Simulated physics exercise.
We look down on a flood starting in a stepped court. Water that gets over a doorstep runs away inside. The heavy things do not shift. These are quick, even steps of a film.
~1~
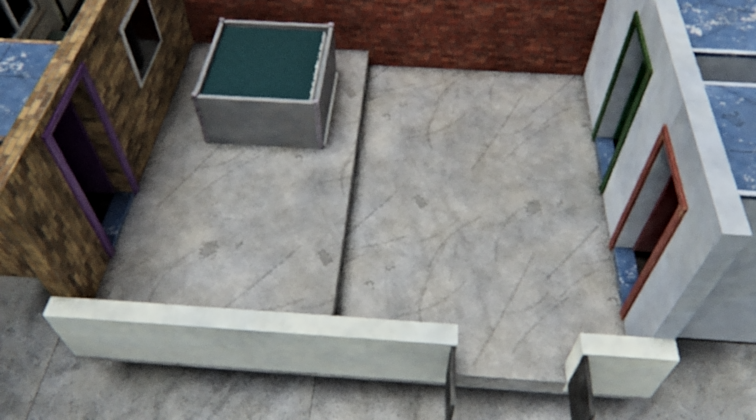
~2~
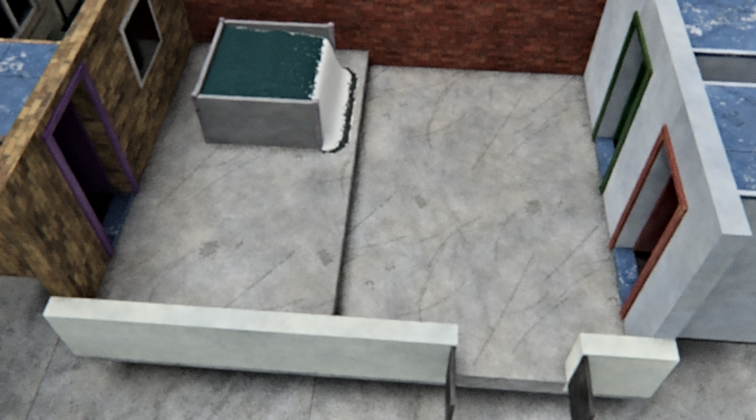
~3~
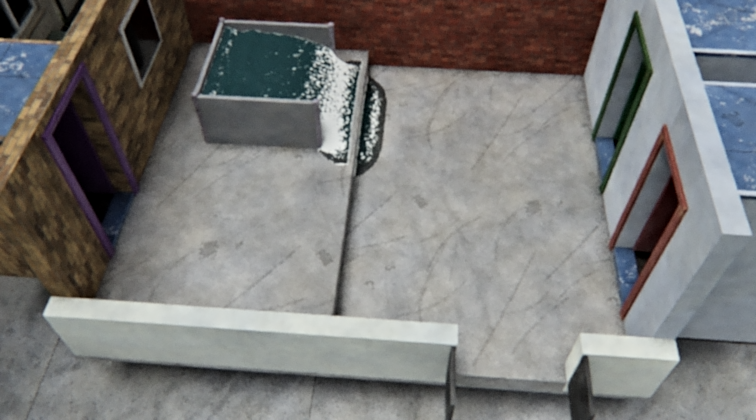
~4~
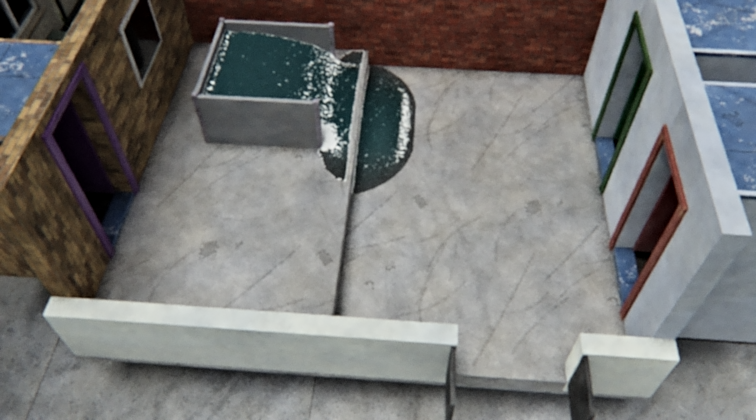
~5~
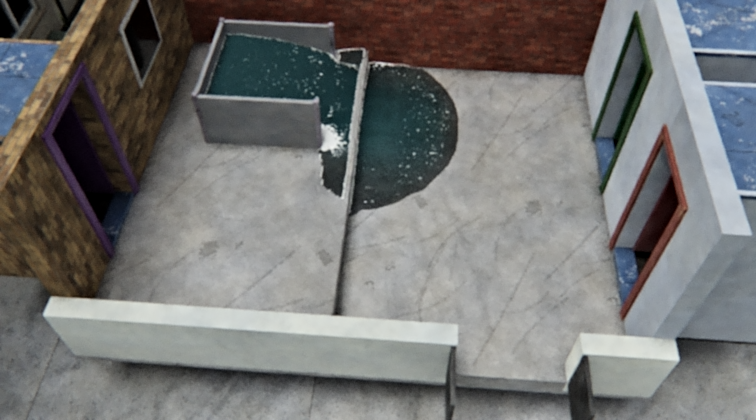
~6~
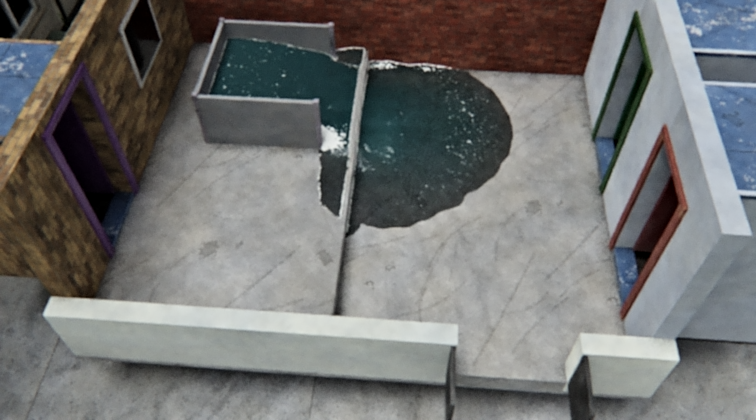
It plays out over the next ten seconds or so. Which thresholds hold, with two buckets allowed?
The red door takes more than that; the green door takes more than that; the purple door stays under that.
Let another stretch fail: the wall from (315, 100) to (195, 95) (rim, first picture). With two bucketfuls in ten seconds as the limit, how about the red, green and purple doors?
The red one passes that mark, the green one lets less in, the purple one passes that mark.
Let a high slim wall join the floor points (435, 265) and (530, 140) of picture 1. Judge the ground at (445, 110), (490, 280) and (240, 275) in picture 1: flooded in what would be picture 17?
In that order: Awash, clear, not flooded.
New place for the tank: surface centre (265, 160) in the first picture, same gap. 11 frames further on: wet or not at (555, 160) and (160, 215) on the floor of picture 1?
In that order: Covered, not flooded.
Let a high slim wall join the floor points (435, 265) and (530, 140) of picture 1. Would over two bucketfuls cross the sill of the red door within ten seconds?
My reading: The red one keeps below it.
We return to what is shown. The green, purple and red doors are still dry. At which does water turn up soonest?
I say the green-painted one.
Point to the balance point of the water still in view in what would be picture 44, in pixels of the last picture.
At about (458, 200).
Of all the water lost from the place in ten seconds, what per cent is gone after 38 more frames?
Some 70 per cent.
A moment on, water covers 45 % of the floor; the red door not reached, the green door over two buckets in, the purple door not reached.
Next, water covers 50 % of the floor; the red door under two buckets in, the green door far over two buckets in, the purple door not reached.
Then, water covers 50 % of the floor; the red door over two buckets in, the green door far over two buckets in, the purple door not reached.
Later, water covers 60 % of the floor; the red door over two buckets in, the green door far over two buckets in, the purple door not reached.
In the end, water covers 60 % of the floor; the red door over two buckets in, the green door far over two buckets in, the purple door not reached.
